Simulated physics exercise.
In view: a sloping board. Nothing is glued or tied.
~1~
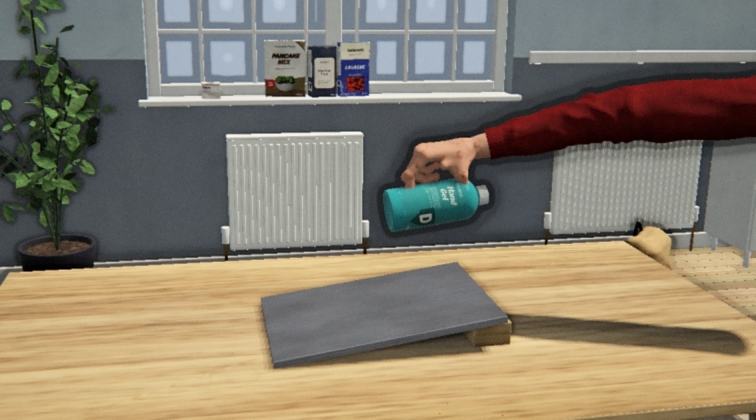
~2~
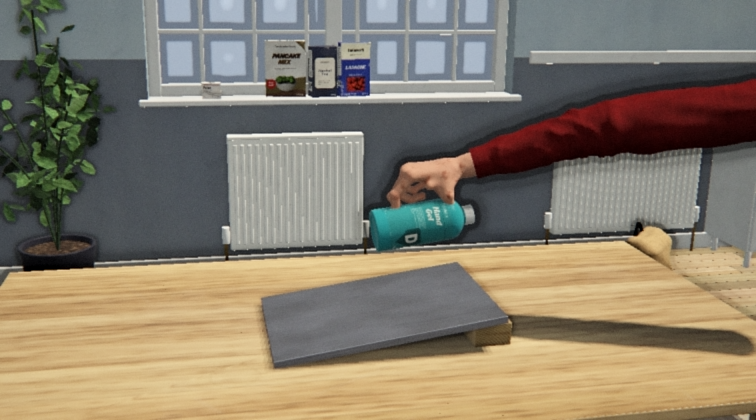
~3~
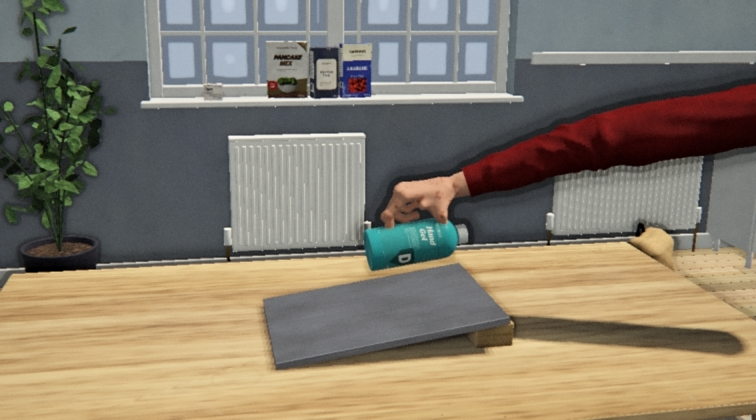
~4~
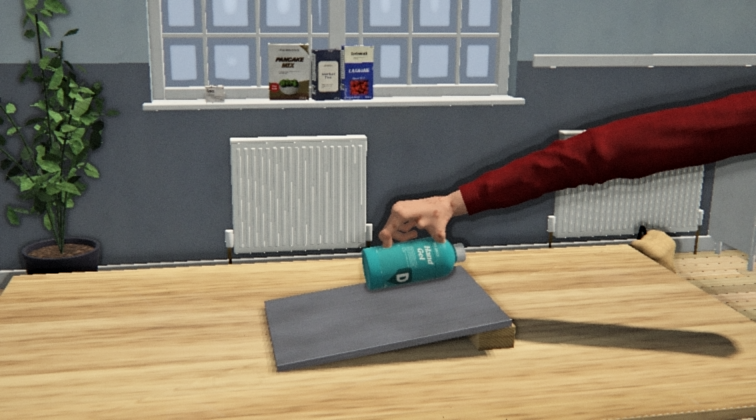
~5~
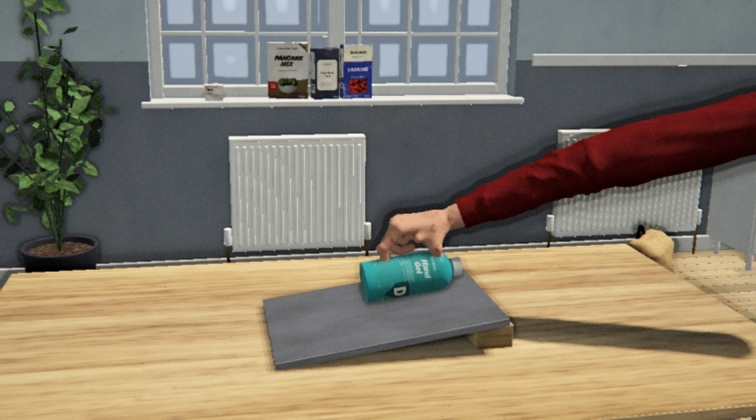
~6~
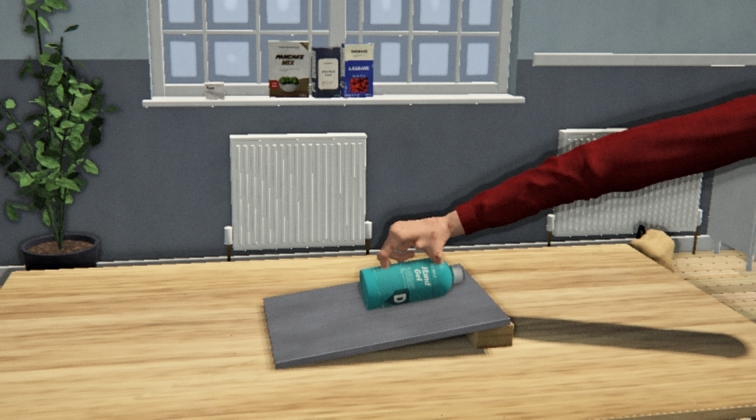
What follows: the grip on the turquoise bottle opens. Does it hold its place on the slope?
It keeps its place.
Then, 0.20 s on from there, no change.
Then, 0.40 s on from there, turquoise bottle resting near (412, 282).
In the end, it is unmoved. At the end, from the last picture's camera, turquoise bottle near (412, 282). The turquoise bottle remains at rest.
